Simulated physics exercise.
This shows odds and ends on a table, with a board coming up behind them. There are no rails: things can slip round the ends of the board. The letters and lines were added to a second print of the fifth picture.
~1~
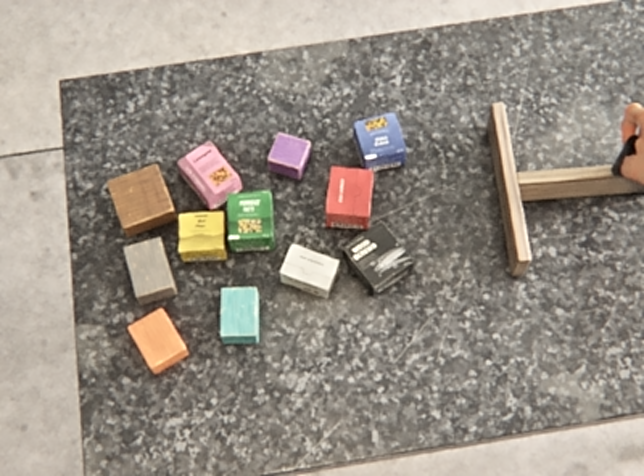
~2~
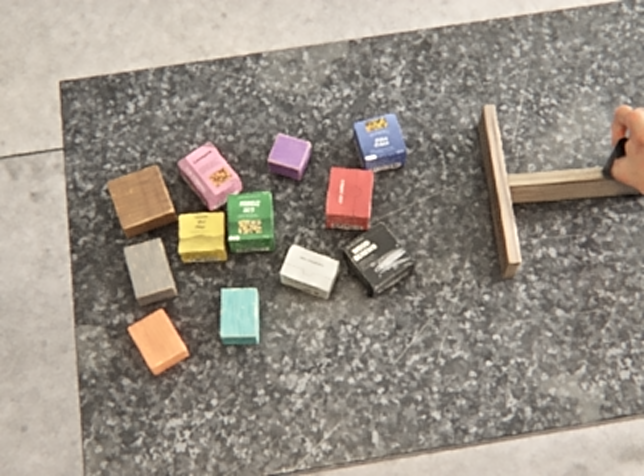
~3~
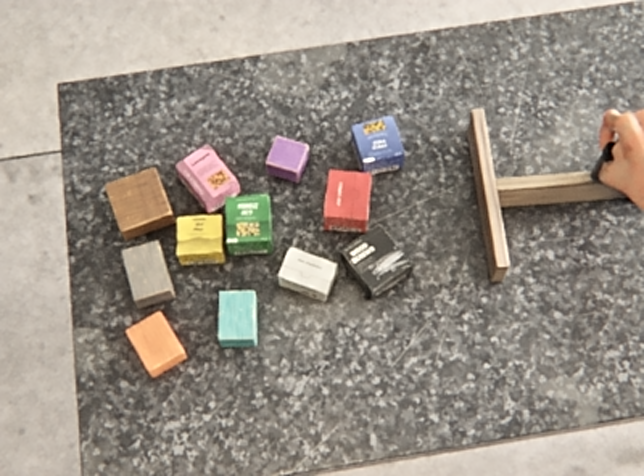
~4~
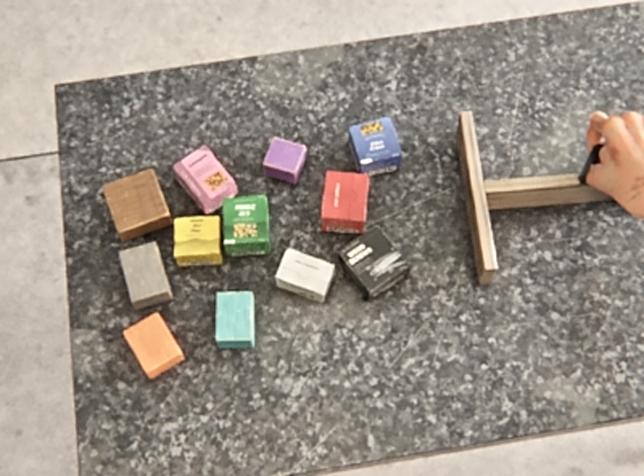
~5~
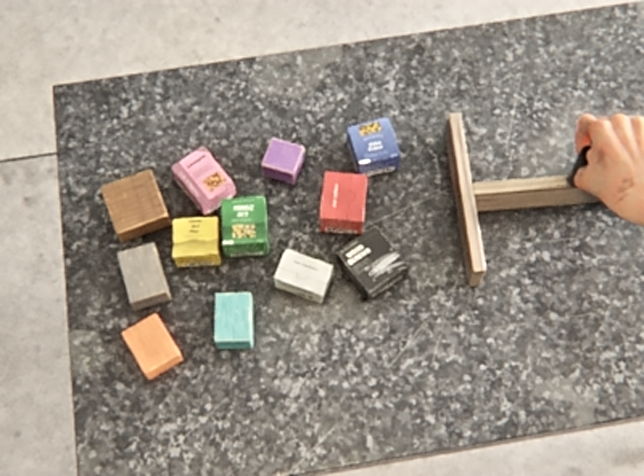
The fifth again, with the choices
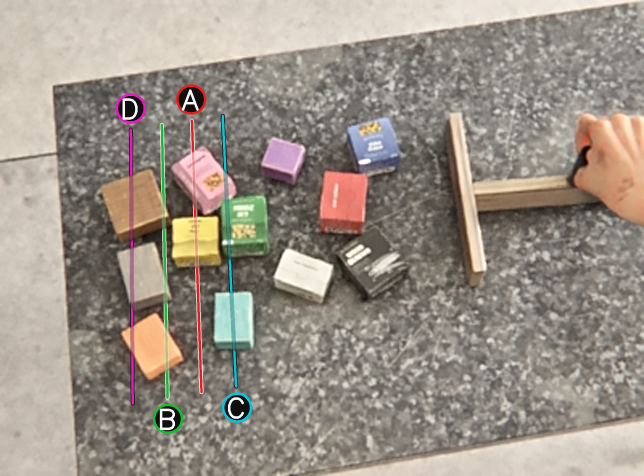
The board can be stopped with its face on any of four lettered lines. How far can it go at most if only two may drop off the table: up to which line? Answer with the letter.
Stop at A.
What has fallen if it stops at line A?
The brown block.
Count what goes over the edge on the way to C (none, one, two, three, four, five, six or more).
In all, none.
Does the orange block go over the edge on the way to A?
No.
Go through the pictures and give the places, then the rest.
The first picture shows orange block (158, 341); purple block (290, 156); turquoise block (240, 316).
The second picture shows board (502, 181); grey block (150, 272).
The third picture shows board (491, 185); red packet (348, 201).
The fourth picture shows board (478, 187); blue packet (375, 148).
The fifth picture shows board (467, 189); brown block (136, 206); black box (372, 264); white packet (304, 277).
On the marked copy, A at (196, 248); B at (165, 253); C at (229, 243); D at (132, 258).
Following A. Soon after the start, board (370, 204); blue packet (334, 153); white packet (291, 277).
Later, board (273, 219); grey block (126, 287); brown block (121, 206).
In the end, board (197, 231); brown block over the edge; grey block (64, 305); one fallen.
As for the rest, B drops three; C is within the limit but short; D drops six.
